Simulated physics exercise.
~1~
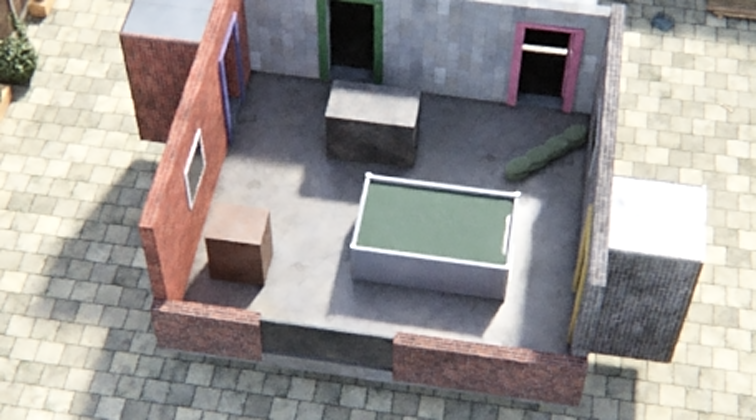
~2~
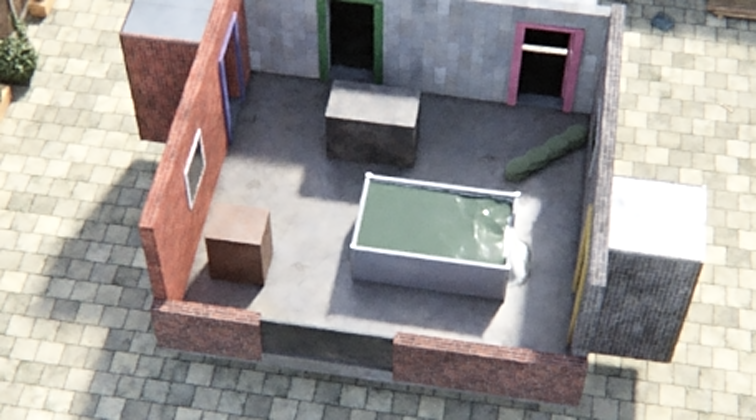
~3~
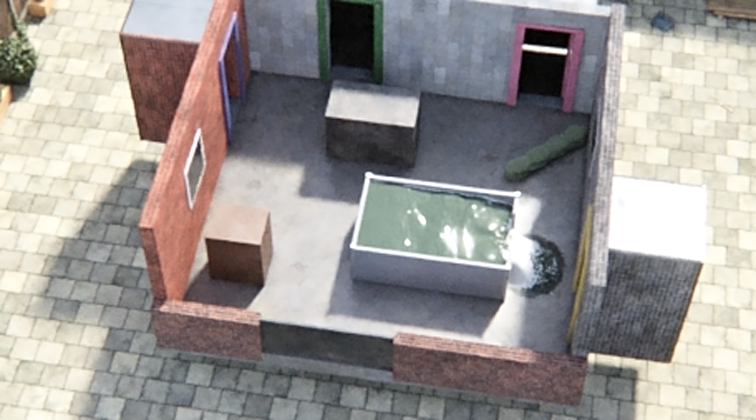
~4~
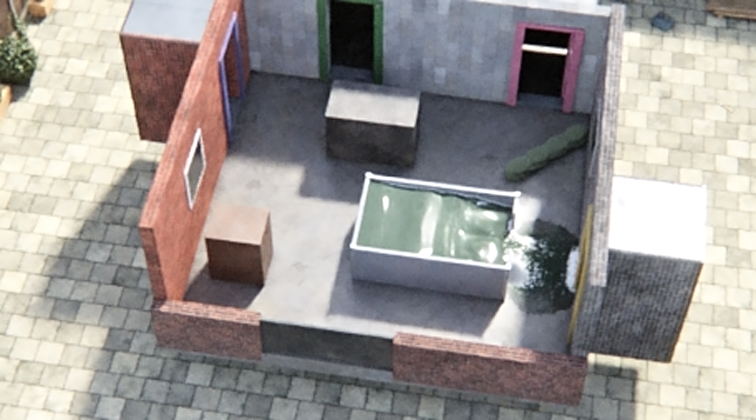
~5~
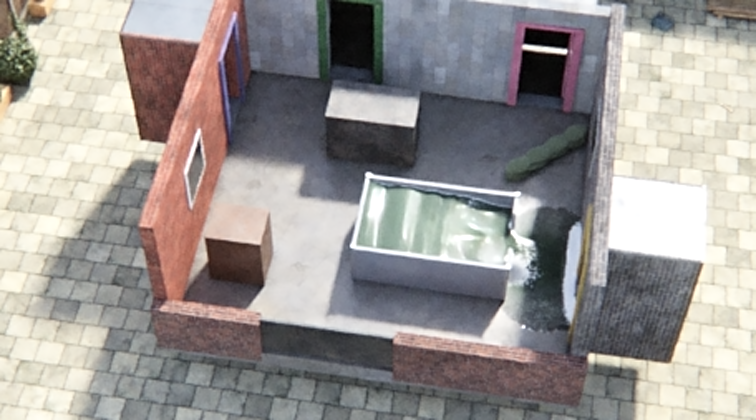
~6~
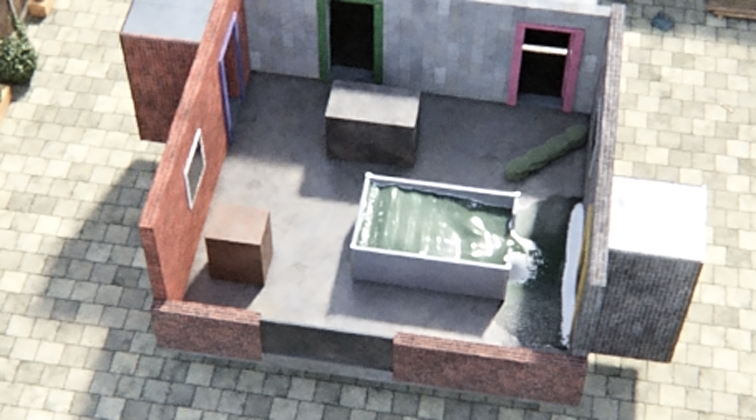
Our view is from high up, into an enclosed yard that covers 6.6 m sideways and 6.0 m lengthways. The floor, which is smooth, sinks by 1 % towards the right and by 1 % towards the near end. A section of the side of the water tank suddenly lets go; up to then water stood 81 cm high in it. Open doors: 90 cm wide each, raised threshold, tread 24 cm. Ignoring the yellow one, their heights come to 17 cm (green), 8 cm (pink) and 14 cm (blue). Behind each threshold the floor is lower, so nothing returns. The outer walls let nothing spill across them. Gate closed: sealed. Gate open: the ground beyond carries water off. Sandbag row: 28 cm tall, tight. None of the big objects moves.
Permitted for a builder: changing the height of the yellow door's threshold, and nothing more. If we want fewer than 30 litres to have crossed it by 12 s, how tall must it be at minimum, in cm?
It needs to be roughly 31 cm tall.
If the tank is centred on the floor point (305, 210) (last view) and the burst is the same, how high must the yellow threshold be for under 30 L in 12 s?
In that case about 18 cm.
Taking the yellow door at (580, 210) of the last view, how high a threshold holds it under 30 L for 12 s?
You'd want it roughly 20 cm high.
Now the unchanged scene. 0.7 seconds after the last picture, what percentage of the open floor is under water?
About 15 per cent.
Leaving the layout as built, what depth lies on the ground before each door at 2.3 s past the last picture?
At the green door the depth is 0 cm, at pink 9 cm, at yellow 23 cm and at blue 0 cm.
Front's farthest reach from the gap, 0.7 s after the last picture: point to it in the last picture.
(583, 143).
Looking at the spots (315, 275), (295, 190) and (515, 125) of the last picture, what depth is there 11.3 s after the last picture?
Depths of roughly 10 cm, 6 cm and 4 cm, in that order.
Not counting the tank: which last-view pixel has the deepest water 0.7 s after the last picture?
(571, 268).
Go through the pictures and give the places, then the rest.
Still water, 81 cm deep, in the water tank at (436, 224); the yellow door at (580, 280) is dry, in the first picture.
The front is at (525, 279), 0.3 m from the gap at (508, 250); 0.2 m2 of floor is wet, 81 cm left at the back, in the second picture.
The front is at (556, 280), 0.9 m from the gap at (508, 252); 0.9 m2 of floor is wet, 81 cm left at the back, in the third picture.
Water pours out at (508, 253) and has run 1.2 m, to (572, 300); about 10 cm deep outside, 81 cm at the back, in the fourth picture.
The front is at (569, 326), 1.4 m from the gap at (508, 252); 2.6 m2 of floor is wet, 80 cm left at the back, in the fifth picture.
The gap is at (508, 252), the front 1.7 m out at (568, 347); the back of the water tank holds 72 cm; water is at the yellow door at (580, 280), in the sixth picture.
Then, 0.7 s after the last picture water covers 15 % of the floor, deepest (56 cm) near (571, 268); 32 cm at the yellow door, 36 litres in over its 17 cm threshold.
Then, 2.3 s after the last picture water covers 45 % of the floor, deepest (38 cm) near (582, 151); 23 cm at the yellow door, 131 litres in over its 17 cm threshold.
Then, 11.3 s after the last picture water covers 95 % of the floor, deepest (15 cm) near (419, 363); 9 cm at the yellow door, 166 litres in over its 17 cm threshold.
At the yellow door as built, the water peaked near 34 cm, by the last picture.
With a threshold of 26.5 cm, 56 litres would have come in within the 12 s; with 36 cm, 13 litres. So under 30 litres takes about 31 cm.
